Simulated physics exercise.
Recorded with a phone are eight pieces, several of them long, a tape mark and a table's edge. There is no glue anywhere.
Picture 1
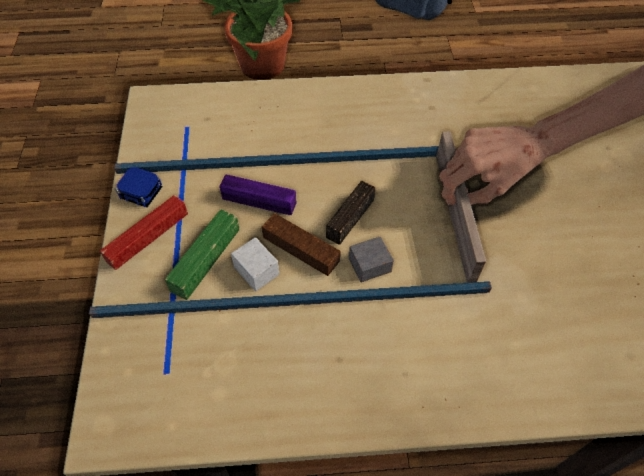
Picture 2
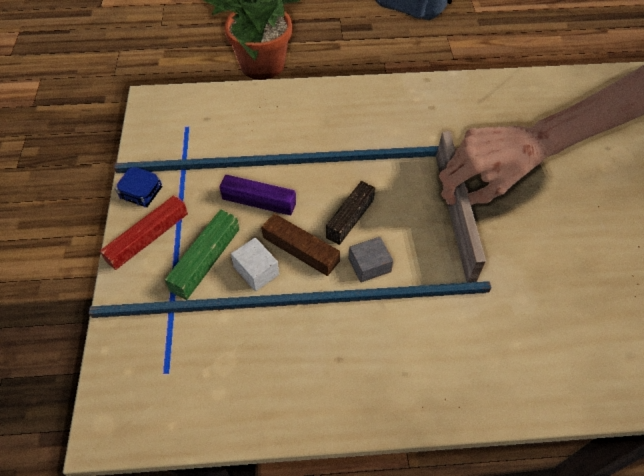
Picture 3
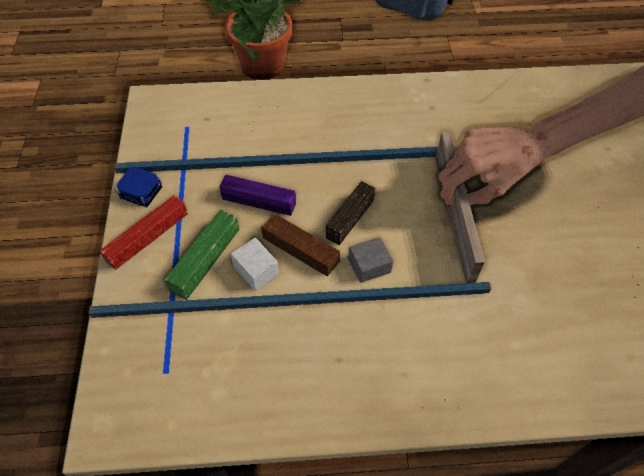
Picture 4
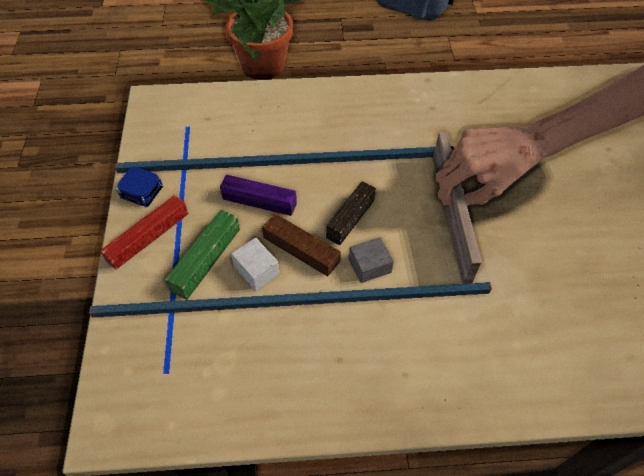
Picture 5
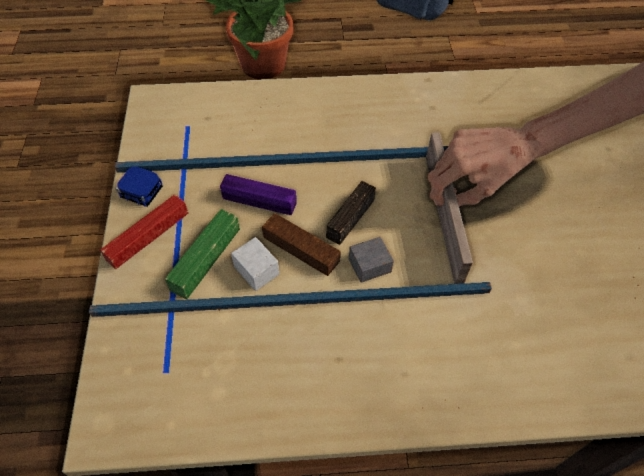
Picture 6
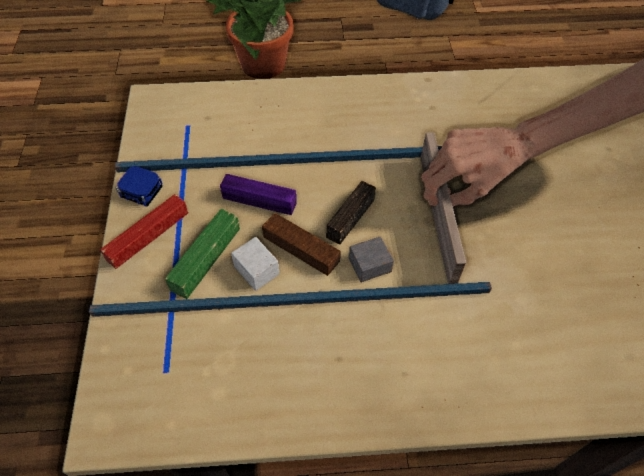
A hand slides a board slightly left between two rails, while eight colored blocks stay still.
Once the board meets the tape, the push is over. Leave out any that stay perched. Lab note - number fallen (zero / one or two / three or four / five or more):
The number gone is middling: Three or four.
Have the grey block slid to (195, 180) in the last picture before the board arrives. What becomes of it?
So it drops, then.
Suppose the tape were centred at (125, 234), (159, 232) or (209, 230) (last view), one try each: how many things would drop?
In that order 6, 4 and 0.
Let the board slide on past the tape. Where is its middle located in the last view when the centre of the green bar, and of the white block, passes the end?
(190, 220) and (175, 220), more or less.
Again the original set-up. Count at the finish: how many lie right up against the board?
2 of them.
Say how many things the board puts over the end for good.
3.
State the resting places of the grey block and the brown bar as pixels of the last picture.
Grey block: About (156, 268); brown bar: About (130, 248).
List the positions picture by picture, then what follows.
The first picture shows blue case (140, 187); red bar (146, 232); green bar (204, 253); board (458, 204); tape (178, 232).
The second picture shows red bar (146, 232); brown bar (301, 244).
The third picture shows green bar (204, 253); purple stick (258, 195).
The fourth picture shows blue case (140, 187); grey block (371, 260).
The fifth picture shows red bar (146, 231); white block (256, 264).
The sixth picture shows blue case (140, 186); red bar (146, 231); green bar (204, 253); board (441, 205); tape (179, 231).
Soon after, none off yet; blue case at rest near (140, 186); red bar at rest near (146, 231); green bar at rest near (204, 253).
Then, none off yet; blue case at rest near (140, 186); red bar at rest near (146, 231); green bar moved a little near (168, 247).
At rest, the number that fall off is three or four; fallen, green bar, red bar and blue case.
